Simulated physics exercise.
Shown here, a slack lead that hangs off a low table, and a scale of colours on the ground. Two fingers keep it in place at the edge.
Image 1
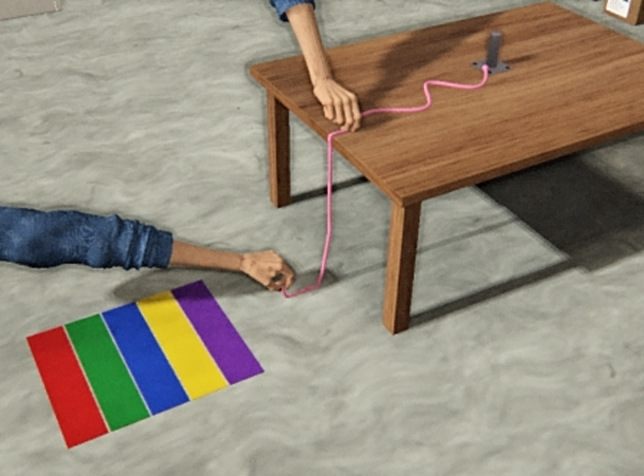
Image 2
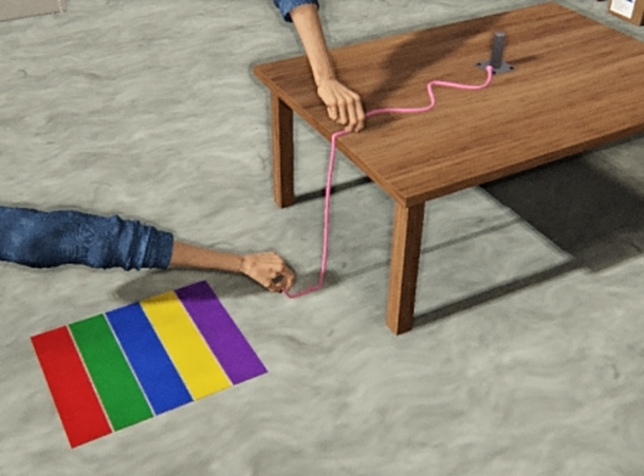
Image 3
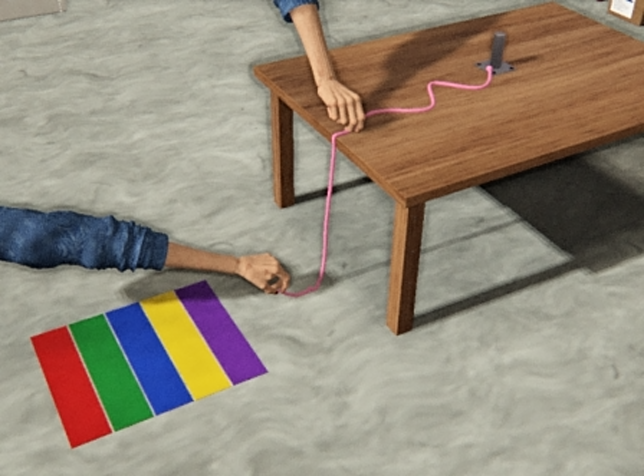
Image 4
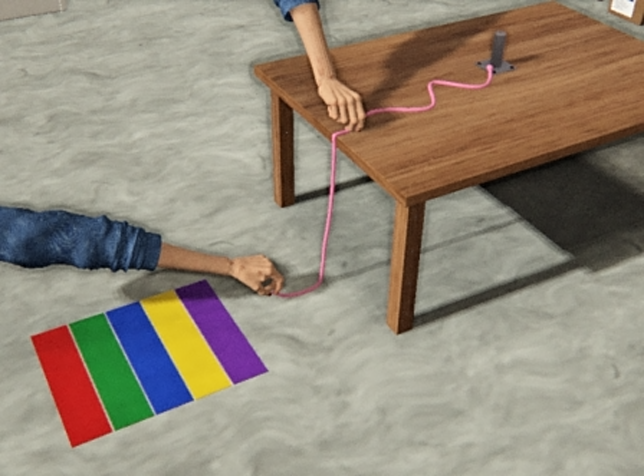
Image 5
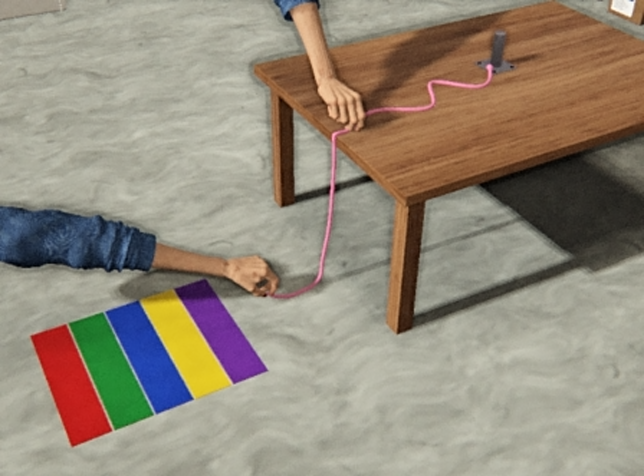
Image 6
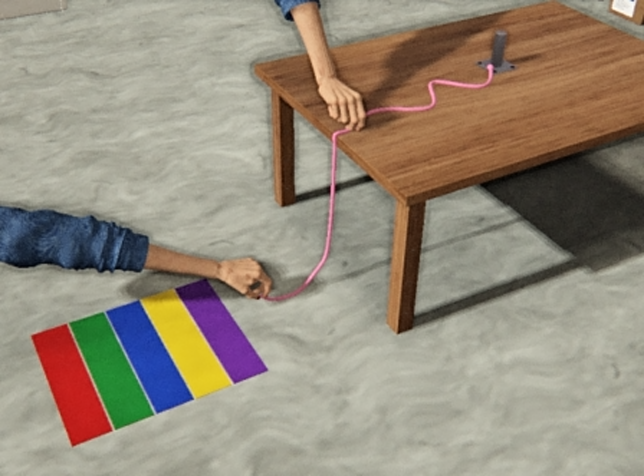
A hand near the floor drew the loose end of a pink cord slightly left, beside a strip of coloured bands, while another hand kept the cord pressed at the edge of a wooden table.
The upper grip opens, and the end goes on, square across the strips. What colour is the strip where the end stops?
It is green.
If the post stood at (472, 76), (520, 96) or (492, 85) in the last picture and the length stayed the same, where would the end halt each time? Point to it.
First try about (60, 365), second about (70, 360), third about (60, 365).
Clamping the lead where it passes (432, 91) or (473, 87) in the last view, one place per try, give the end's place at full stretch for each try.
Try one gives (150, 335); try two gives (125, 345).
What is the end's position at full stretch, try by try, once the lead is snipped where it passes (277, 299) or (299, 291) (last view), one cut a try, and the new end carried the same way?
I'd say somewhere near (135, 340) the first time and near (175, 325) the second time.
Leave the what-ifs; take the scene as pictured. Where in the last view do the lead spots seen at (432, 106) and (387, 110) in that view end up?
First point (383, 110), second point (347, 124).
Soon after, end near (184, 322); over yellow.
Then, end near (136, 339); over blue.
At full stretch, end near (107, 349); over green. It halts on the green strip.
